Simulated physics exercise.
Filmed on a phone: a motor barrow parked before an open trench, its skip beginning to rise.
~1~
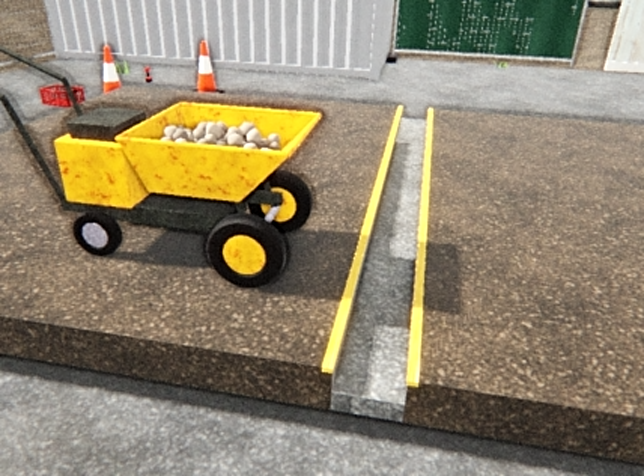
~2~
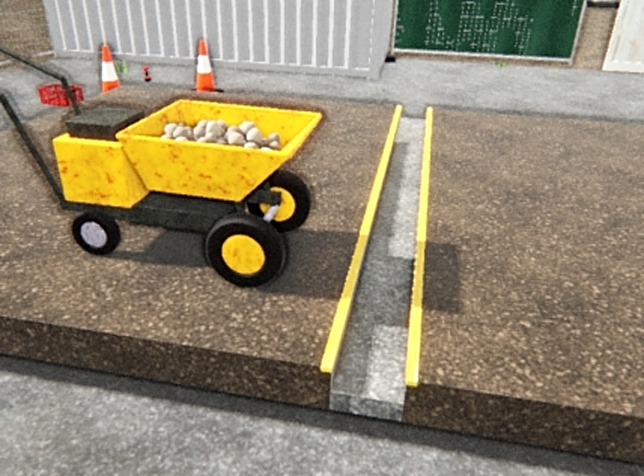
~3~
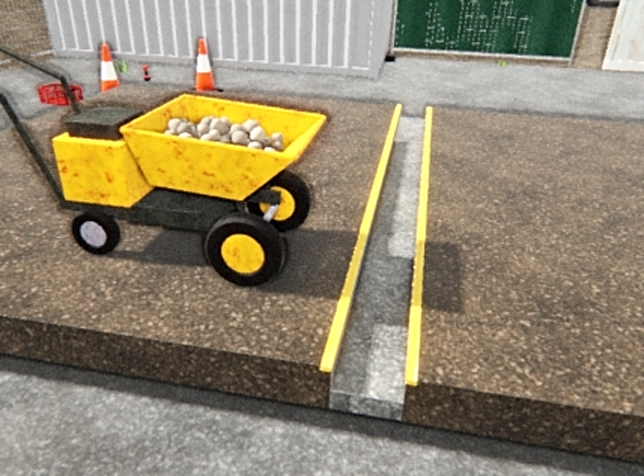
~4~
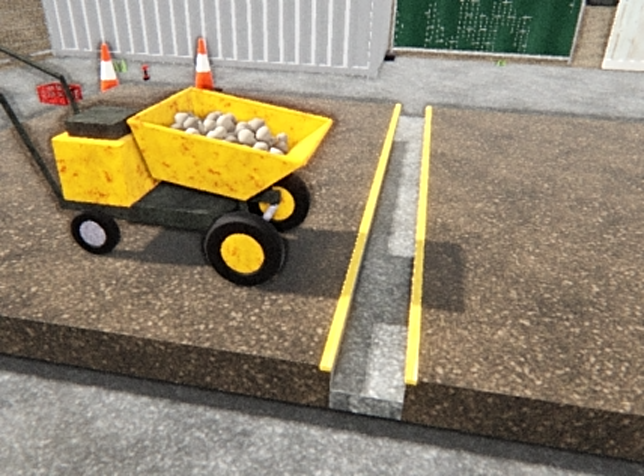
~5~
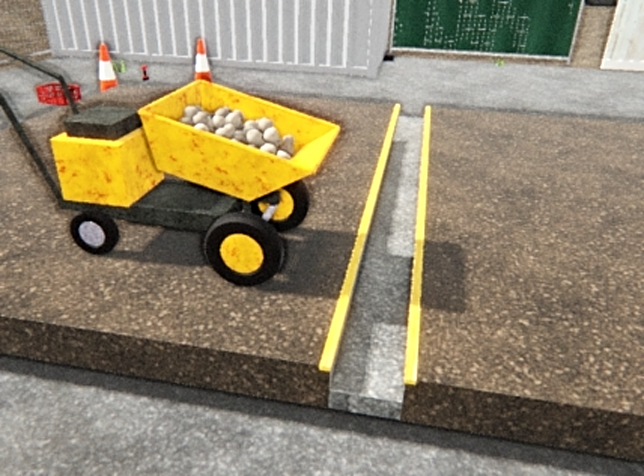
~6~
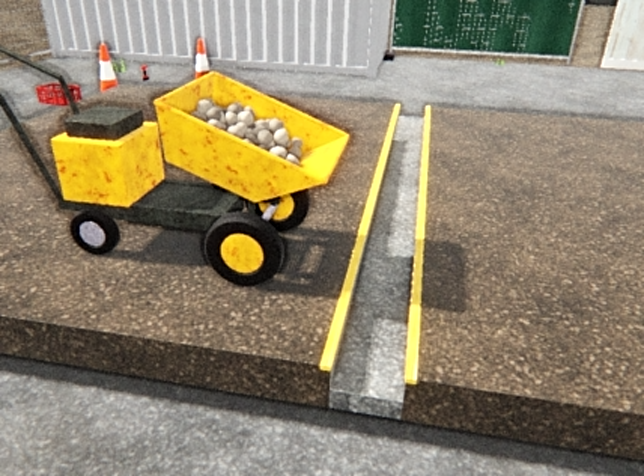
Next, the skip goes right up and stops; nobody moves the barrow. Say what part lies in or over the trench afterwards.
It catches the larger part.
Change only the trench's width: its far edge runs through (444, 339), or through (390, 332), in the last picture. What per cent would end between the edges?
In turn 100 and 50 in a hundred.
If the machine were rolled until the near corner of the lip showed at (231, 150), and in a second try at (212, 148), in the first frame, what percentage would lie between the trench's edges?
First some 50, then 30 per cent.
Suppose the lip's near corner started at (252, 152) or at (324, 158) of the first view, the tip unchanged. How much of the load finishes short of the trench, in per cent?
The first gives 10 %, the second 0 %.
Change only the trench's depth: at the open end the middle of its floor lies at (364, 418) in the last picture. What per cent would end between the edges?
It comes to 100 per cent or so.
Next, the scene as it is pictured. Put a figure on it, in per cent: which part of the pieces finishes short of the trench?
Close to 0 per cent.
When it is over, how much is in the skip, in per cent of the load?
It comes to 10 per cent or so.
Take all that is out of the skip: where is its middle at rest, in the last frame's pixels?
Close to (391, 274).
Just after the last frame, skip tipped steeply; every one in the skip.
A moment on, skip tipped right over; the larger part in the skip; about a tenth in or heaped over the trench; just a few falling.
Further on, skip tipped right over; about a tenth in the skip; the larger part in or heaped over the trench; about a tenth beyond it.
When it is over, skip tipped right over; about a tenth in the skip; the larger part in or heaped over the trench; about a tenth beyond it.
